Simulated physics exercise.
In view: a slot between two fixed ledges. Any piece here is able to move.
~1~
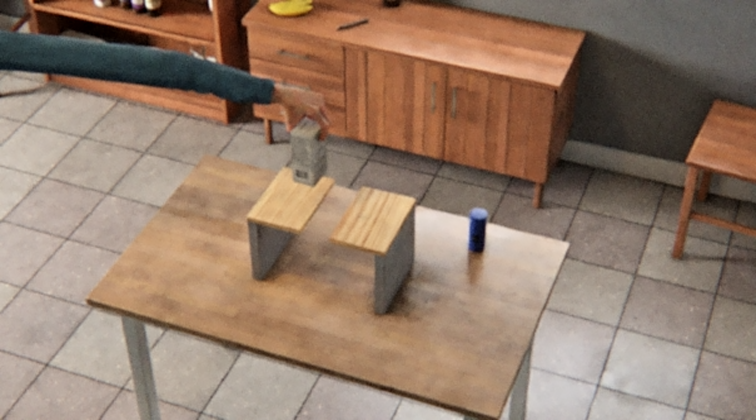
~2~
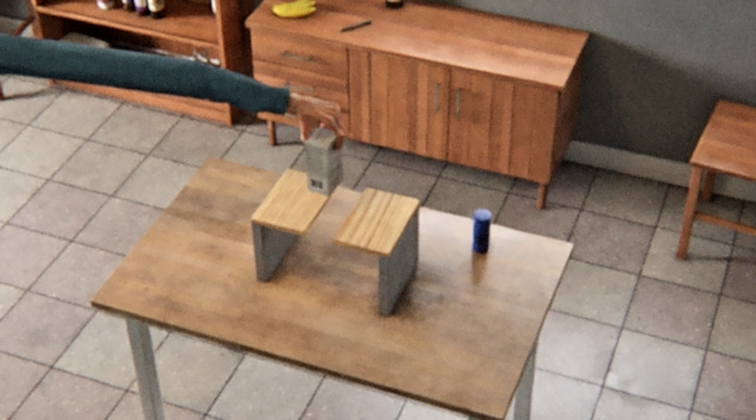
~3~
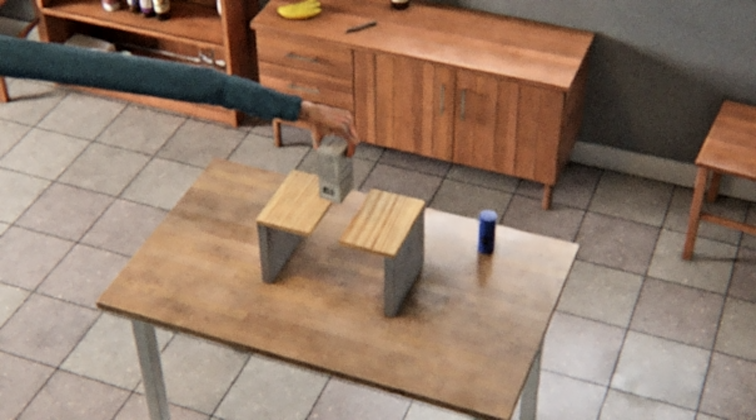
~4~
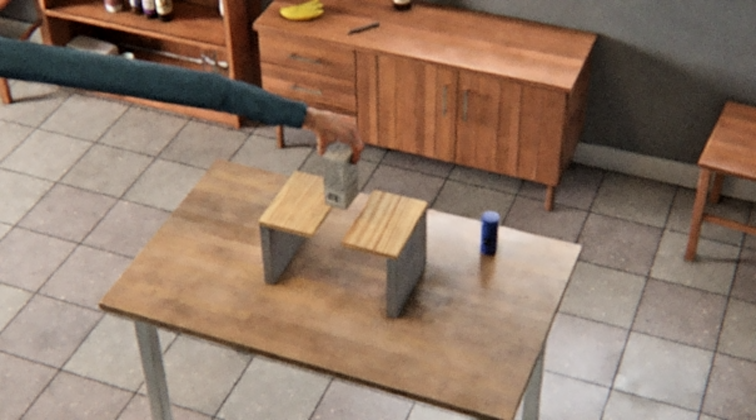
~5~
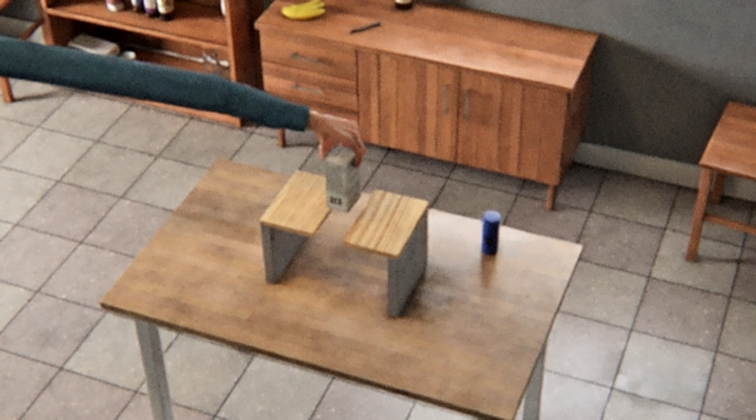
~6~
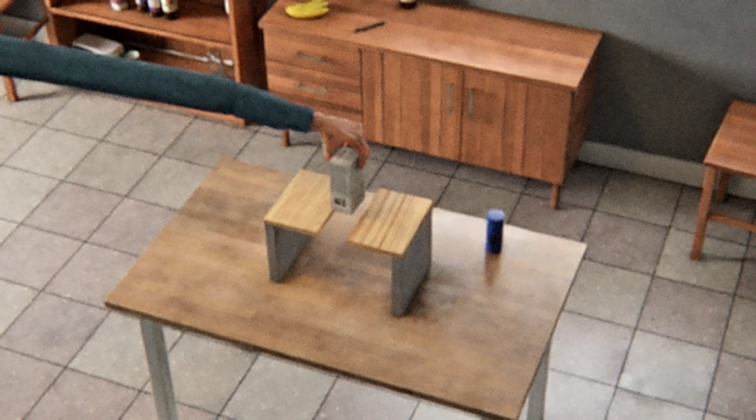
In the video, a hand in a dark teal sleeve moves a small grayish carton slightly right and downward above two wooden-topped stands, then holds it nearly still over the gap between them, while a blue shaker stands nearby.
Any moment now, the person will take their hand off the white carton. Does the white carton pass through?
Yes.
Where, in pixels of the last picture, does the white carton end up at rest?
Looks like it settles somewhere around (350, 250).
Then, 0.20 s after the last picture, white carton slid a little near (348, 194).
Then, 0.30 s after the last picture, white carton slid well along near (349, 236).
Then, 0.40 s after the last picture, white carton slid well along near (350, 247).
At rest, moved from the start, white carton; blue shaker in place. Seen from the same camera at the end, white carton near (350, 250). The carton reaches the table.
